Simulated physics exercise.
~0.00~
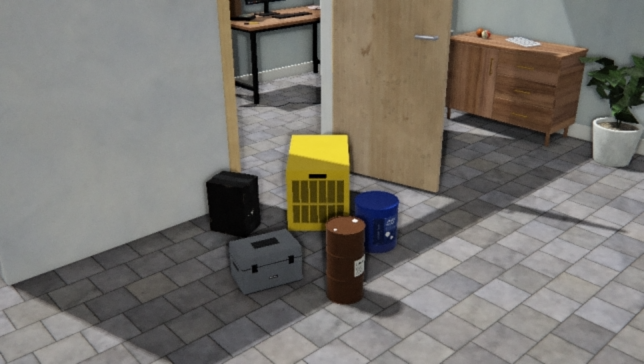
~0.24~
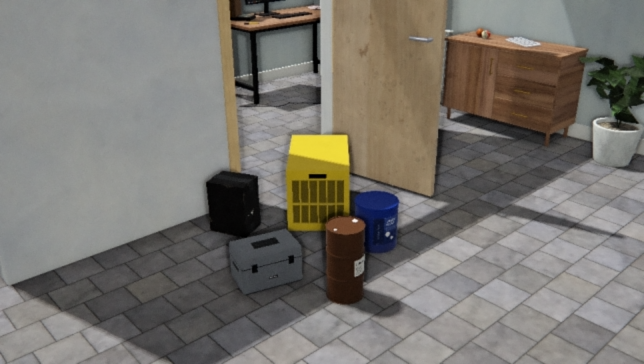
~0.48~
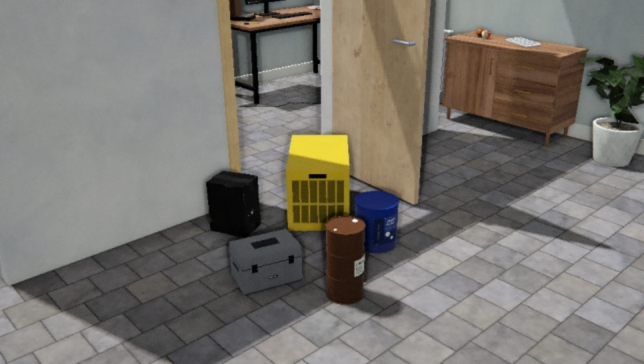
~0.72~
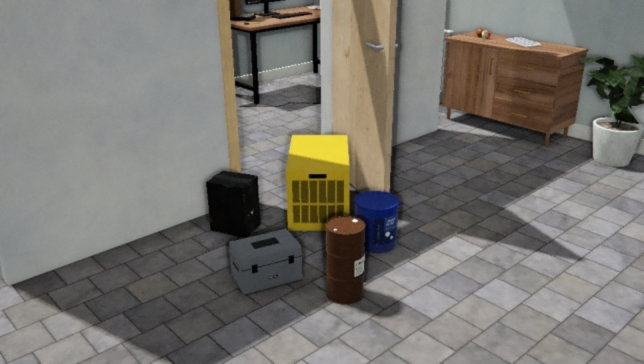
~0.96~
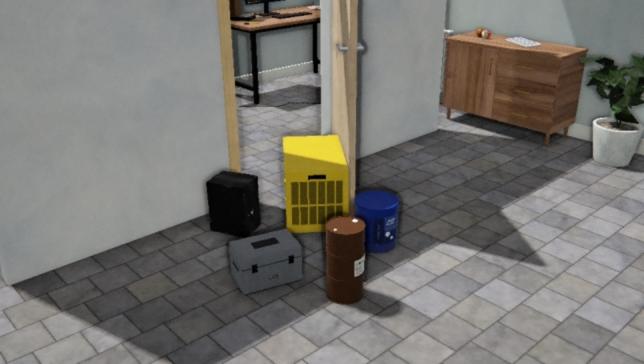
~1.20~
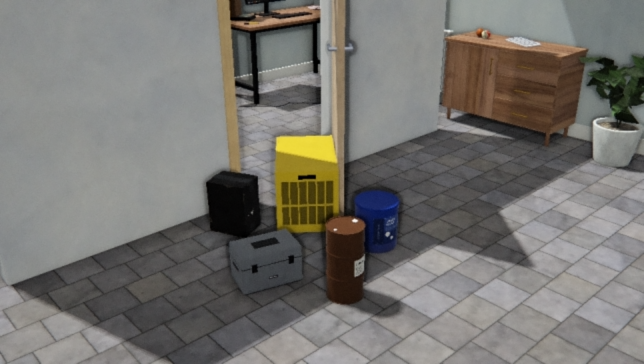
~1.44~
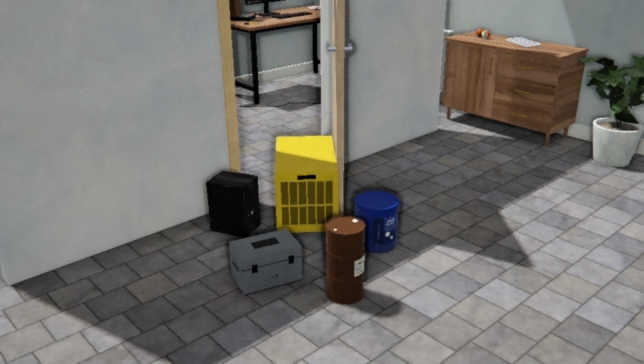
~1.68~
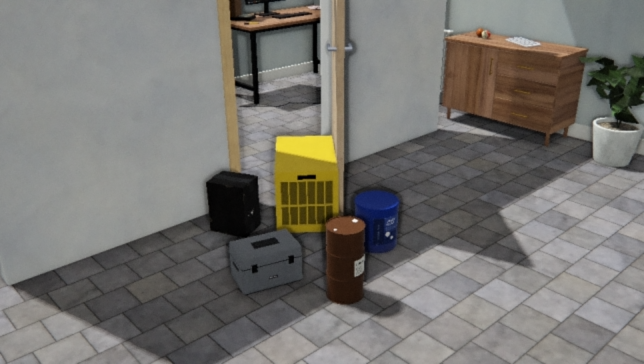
To begin with, a wooden door stands wide open beside a doorway, with a yellow chest, a black box, a grey toolbox, a brown canister and a blue pail grouped on the tiled floor in front. The door then swings toward the doorway, its face narrowing as it turns past the blue pail. It reaches the yellow chest, which shifts and turns slightly to the left as the door keeps closing a little further. The door then stops against the chest, and everything goes still. At the end it remains partly open, with the other four objects where they started.
